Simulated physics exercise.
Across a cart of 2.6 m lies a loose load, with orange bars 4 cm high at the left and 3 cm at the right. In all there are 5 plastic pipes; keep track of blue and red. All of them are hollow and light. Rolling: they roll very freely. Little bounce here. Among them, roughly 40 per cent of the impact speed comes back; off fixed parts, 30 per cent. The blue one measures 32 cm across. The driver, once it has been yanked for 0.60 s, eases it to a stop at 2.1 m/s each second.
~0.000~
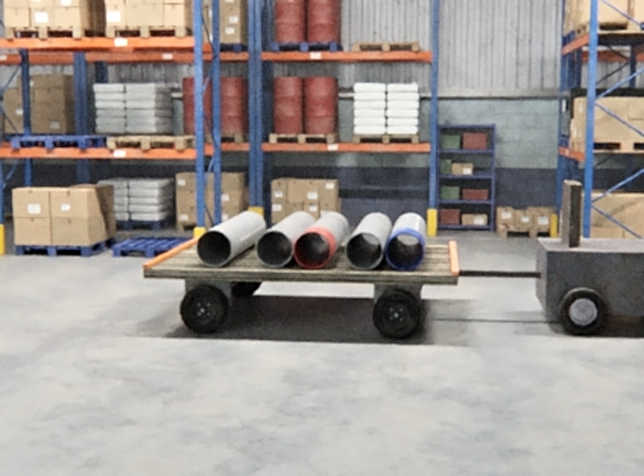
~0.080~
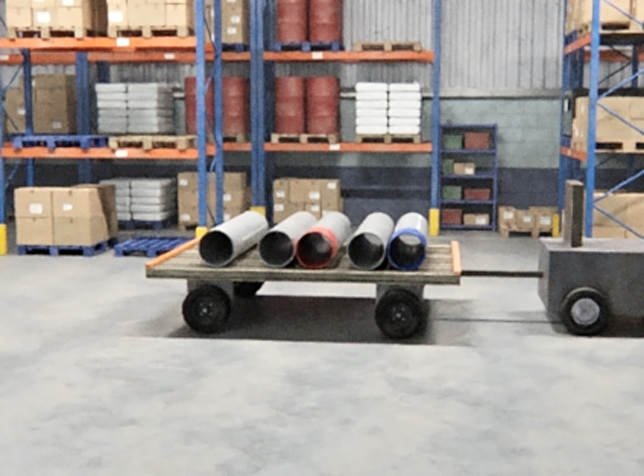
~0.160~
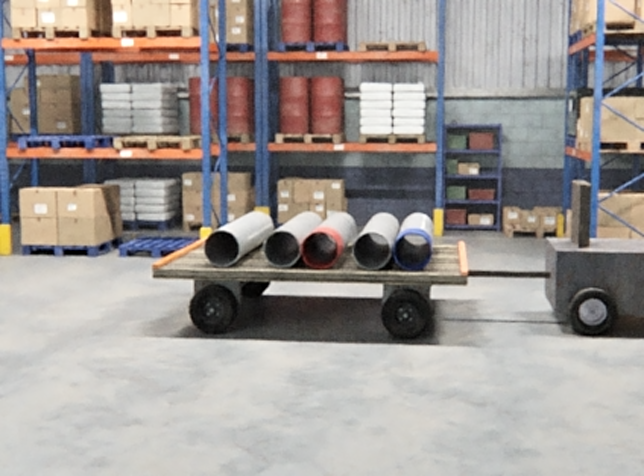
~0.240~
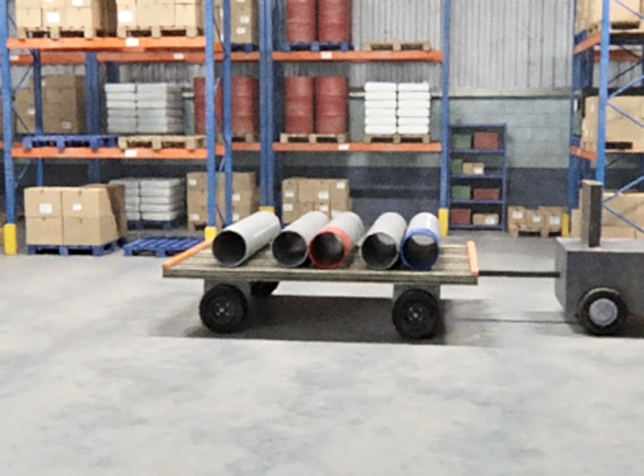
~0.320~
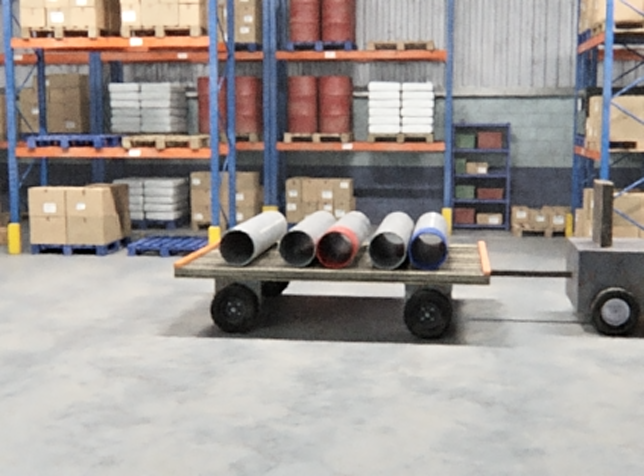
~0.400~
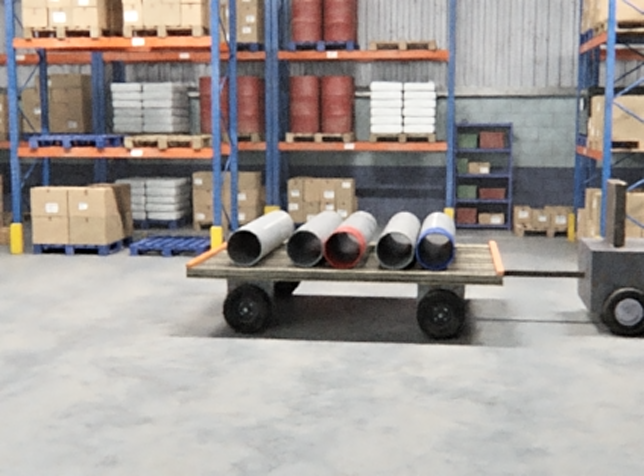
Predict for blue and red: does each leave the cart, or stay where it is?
My prediction: My guess is blue hangs on. My guess is red hangs on.
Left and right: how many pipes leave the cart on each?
By side, that's 0 to the left and 0 to the right.
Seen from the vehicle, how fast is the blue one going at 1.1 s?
Close to 0.5 m/s then.
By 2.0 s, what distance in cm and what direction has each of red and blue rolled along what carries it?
By then red is 55 left of its start, and blue is 70 left of its start.
After 1.1 s, blue is on the deck, 105 cm from the right bar, rolling left along the cart; red is on the deck, 70 cm from the left bar, rolling left along the cart; 0 gone from the cart.
After 2.0 s, red is on the deck, 80 cm from the left bar, rolling right along the cart; no change for blue; 0 gone from the cart.
After 3.0 s, blue is on the deck, 90 cm from the right bar, rolling right along the cart; red is on the deck, 95 cm from the left bar, rolling right along the cart; 0 gone from the cart.
At rest (4.1 s), blue is on the deck, 85 cm from the right bar; red is on the deck, 105 cm from the left bar; 0 gone from the cart.
